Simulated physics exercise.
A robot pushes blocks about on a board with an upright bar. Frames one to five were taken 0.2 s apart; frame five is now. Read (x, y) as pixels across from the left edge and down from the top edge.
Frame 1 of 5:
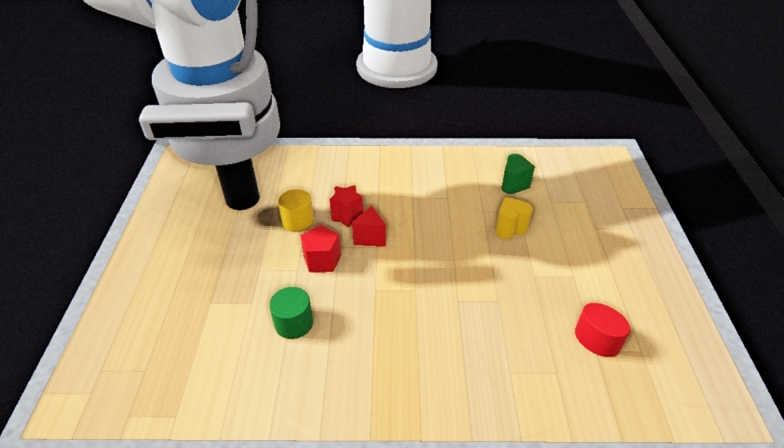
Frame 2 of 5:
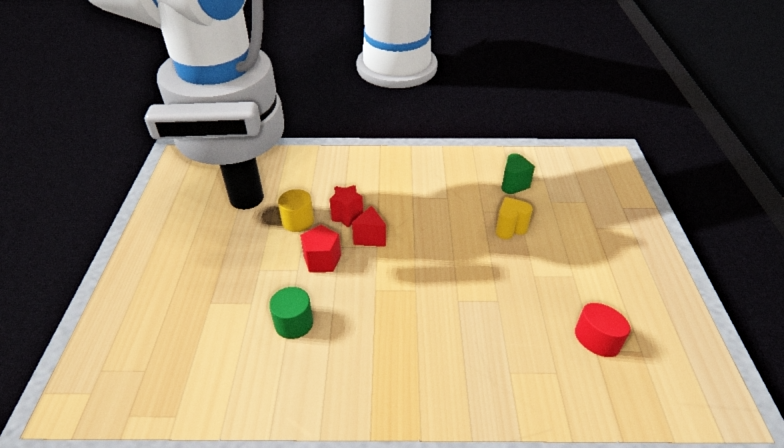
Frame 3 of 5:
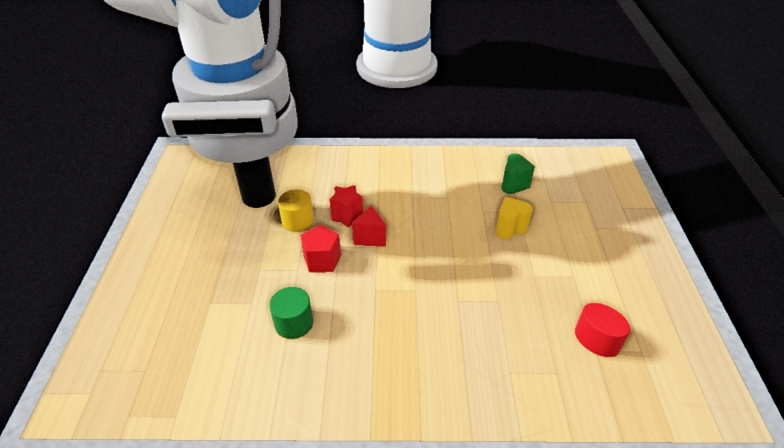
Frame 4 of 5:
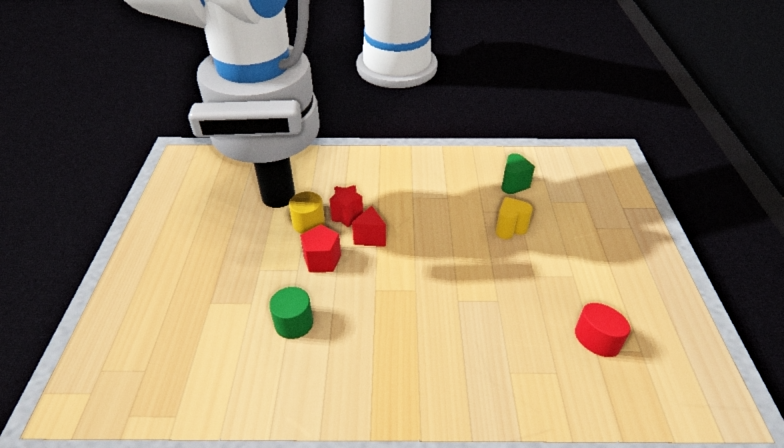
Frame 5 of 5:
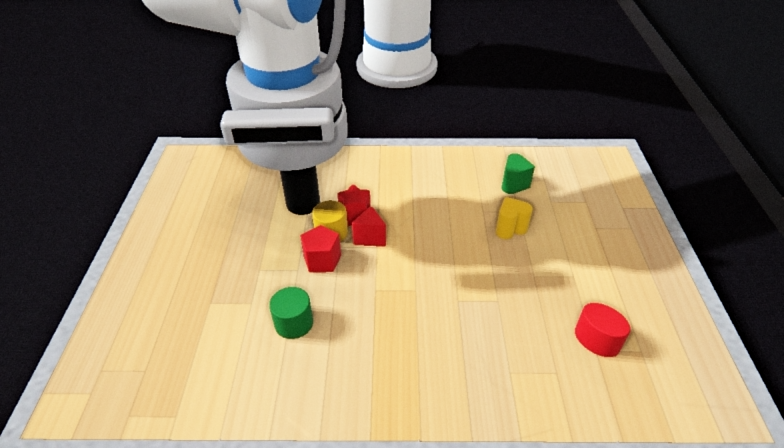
The robot arm slid its black bar to the right across the wooden board and pushed the yellow cylinder in among the red blocks, nudging the red star a little, while the other blocks stayed put.
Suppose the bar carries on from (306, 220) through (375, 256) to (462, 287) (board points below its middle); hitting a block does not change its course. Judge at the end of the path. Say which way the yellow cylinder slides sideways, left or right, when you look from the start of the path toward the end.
The right.
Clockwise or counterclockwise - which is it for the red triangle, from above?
From the top: Counterclockwise.
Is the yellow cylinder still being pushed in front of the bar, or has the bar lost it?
The bar loses it on the way.
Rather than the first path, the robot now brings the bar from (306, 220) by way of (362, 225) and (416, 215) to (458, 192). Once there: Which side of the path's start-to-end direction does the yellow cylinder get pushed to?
Shifts right.
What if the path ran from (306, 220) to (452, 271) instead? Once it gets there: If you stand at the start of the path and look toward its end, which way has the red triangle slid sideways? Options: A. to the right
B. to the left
I'll go with B - to the left.
On the path given first. One third of the way, bar (350, 228); yellow cylinder (375, 239); red triangle (392, 222), turned 80° anticlockwise.
Two thirds of the way, bar (403, 252); yellow cylinder (421, 271); red triangle (401, 221), turned 95° anticlockwise.
At the end, bar (464, 271); yellow cylinder (443, 290); red star block in place; red triangle (401, 221), turned 95° anticlockwise.
